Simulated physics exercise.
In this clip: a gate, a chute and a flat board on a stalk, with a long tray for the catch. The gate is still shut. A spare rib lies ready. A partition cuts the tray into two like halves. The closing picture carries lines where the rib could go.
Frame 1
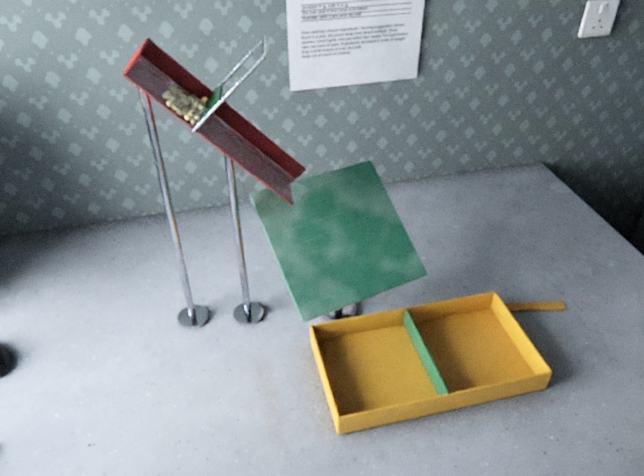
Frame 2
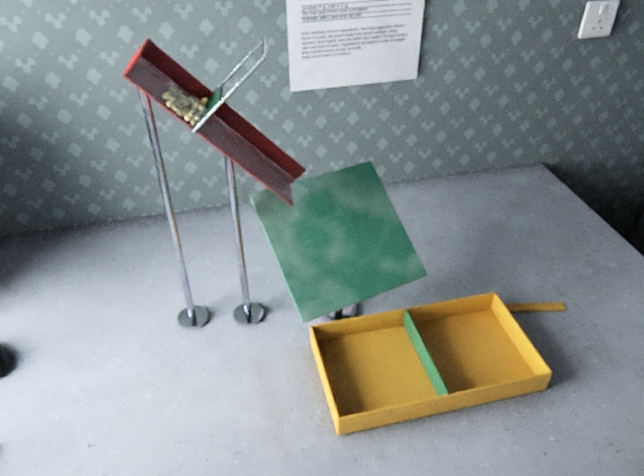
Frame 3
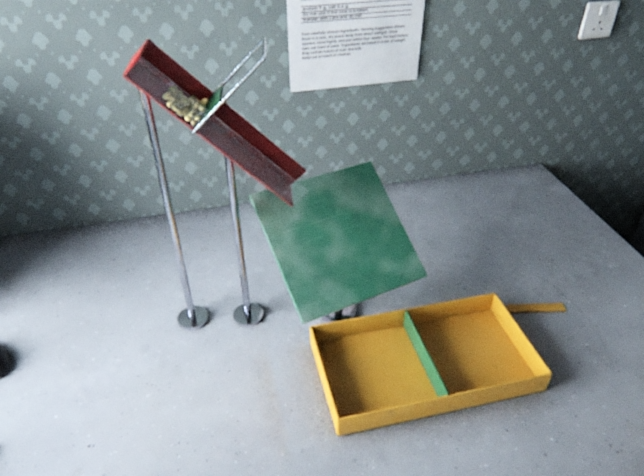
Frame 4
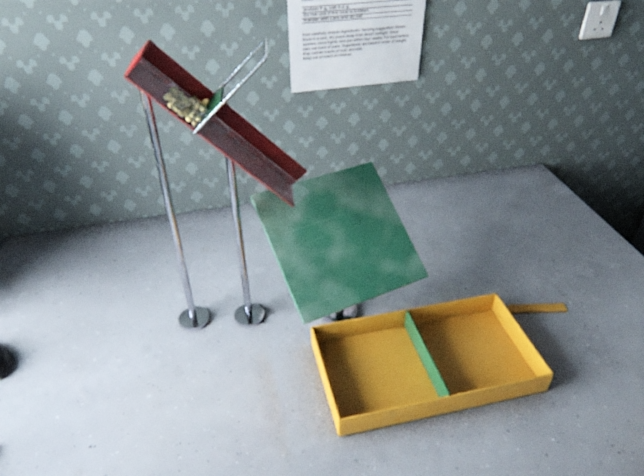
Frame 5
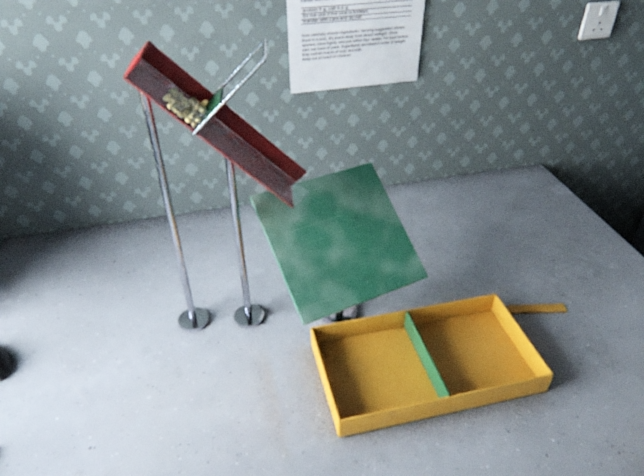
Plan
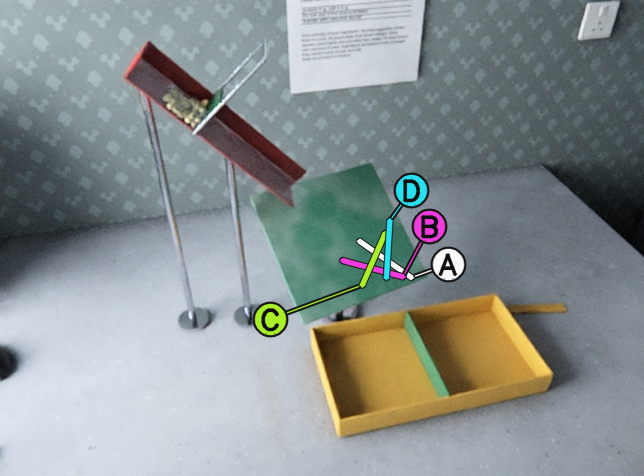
A grey tabletop stands against a patterned grey-green wall with a printed sheet and a socket, seen from slightly above. A red chute on two metal legs slopes down rightward at upper left, pale beans behind its gate, above a tilted green board and a yellow tray split by a green partition, a yellow strip behind it. Nothing visibly moves, and the camera stays practically still.
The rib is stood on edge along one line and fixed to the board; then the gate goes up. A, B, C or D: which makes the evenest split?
Choose A.
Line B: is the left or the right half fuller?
The right half.
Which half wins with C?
The left half.
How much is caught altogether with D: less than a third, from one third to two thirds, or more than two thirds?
More than two thirds.
On the marked copy, line A from (359, 241) to (411, 277); line B from (342, 260) to (403, 276); line C from (385, 233) to (362, 285); line D from (389, 220) to (386, 277).
For line A, of what is caught, roughly half in the left half, roughly half in the right.
For line B, of what is caught, about a tenth in the left half, almost all in the right.
For line C, of what is caught, almost all in the left half, about a tenth in the right.
For line D, of what is caught, almost all in the left half, about a tenth in the right.
